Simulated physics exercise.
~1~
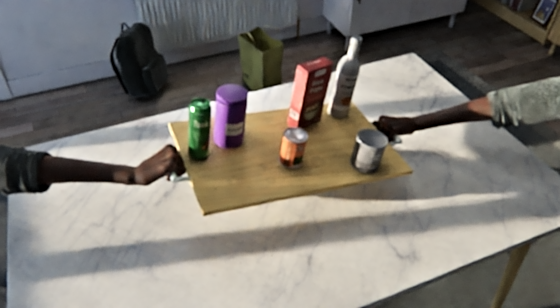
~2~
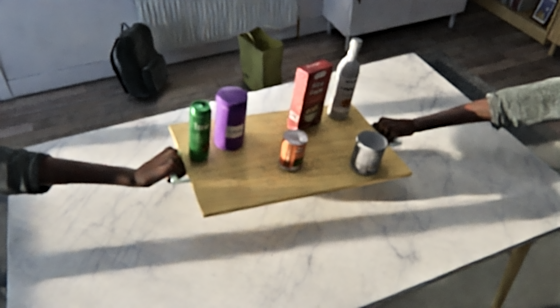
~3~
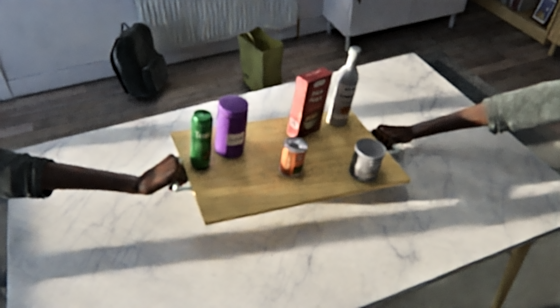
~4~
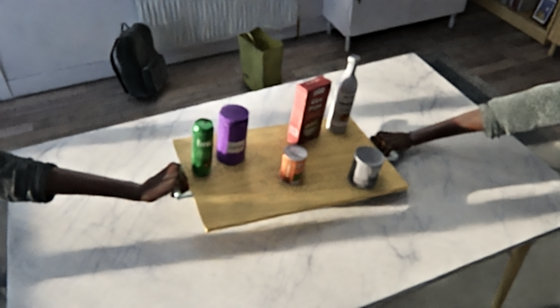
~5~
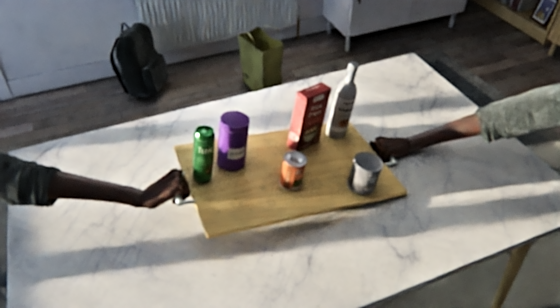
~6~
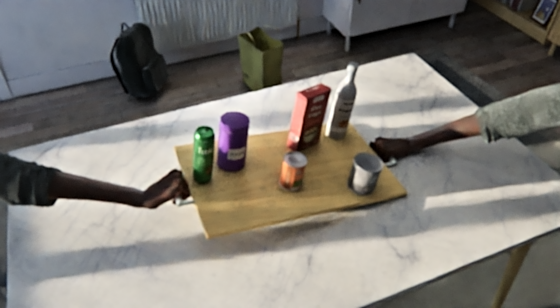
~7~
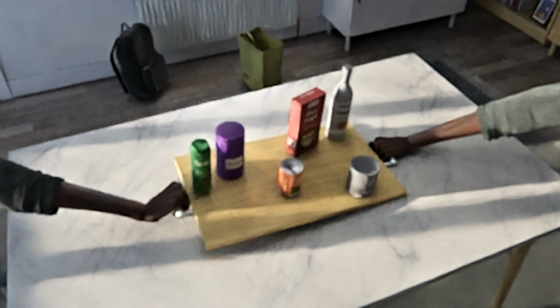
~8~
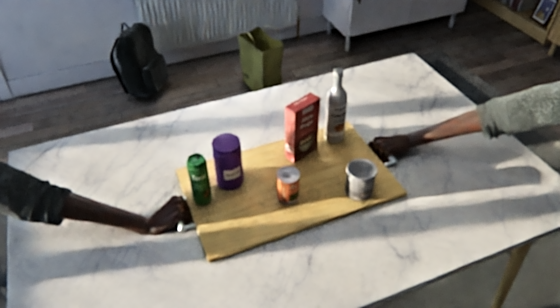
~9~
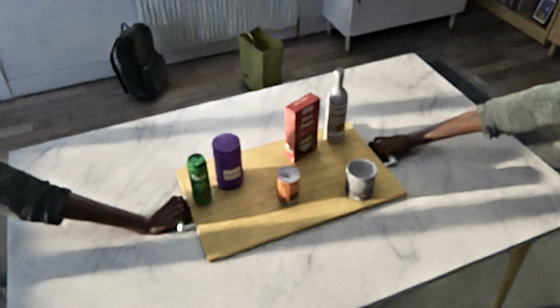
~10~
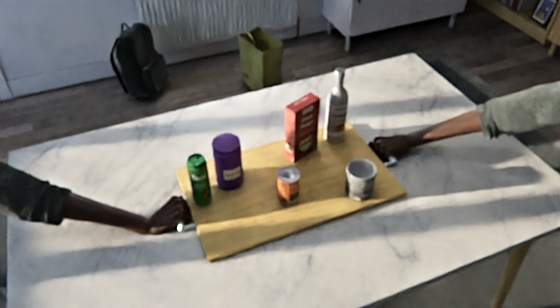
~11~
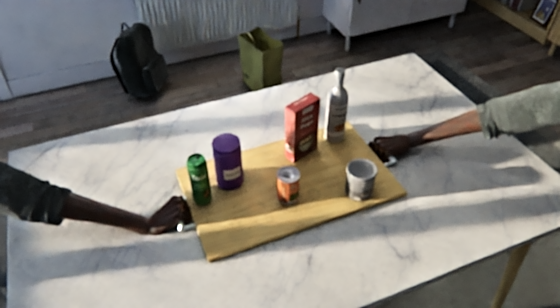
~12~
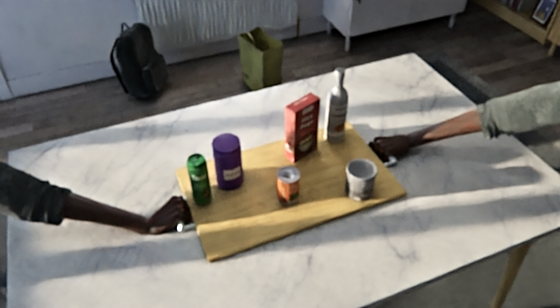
A plain wooden tray, held by a hand at each side, hovers tilted over a white marble-look table seen from above, with a backpack and a green bin on the floor behind. On it stand a green can and a purple jar at left, an orange tin in front, a red packet and a pale bottle behind, and a grey tin at right. The tray sinks toward the tabletop, its items leaning with it. Its left side then drops flat, bringing the items upright. Finally everything rests still, all six standing, the hands still at the edges.
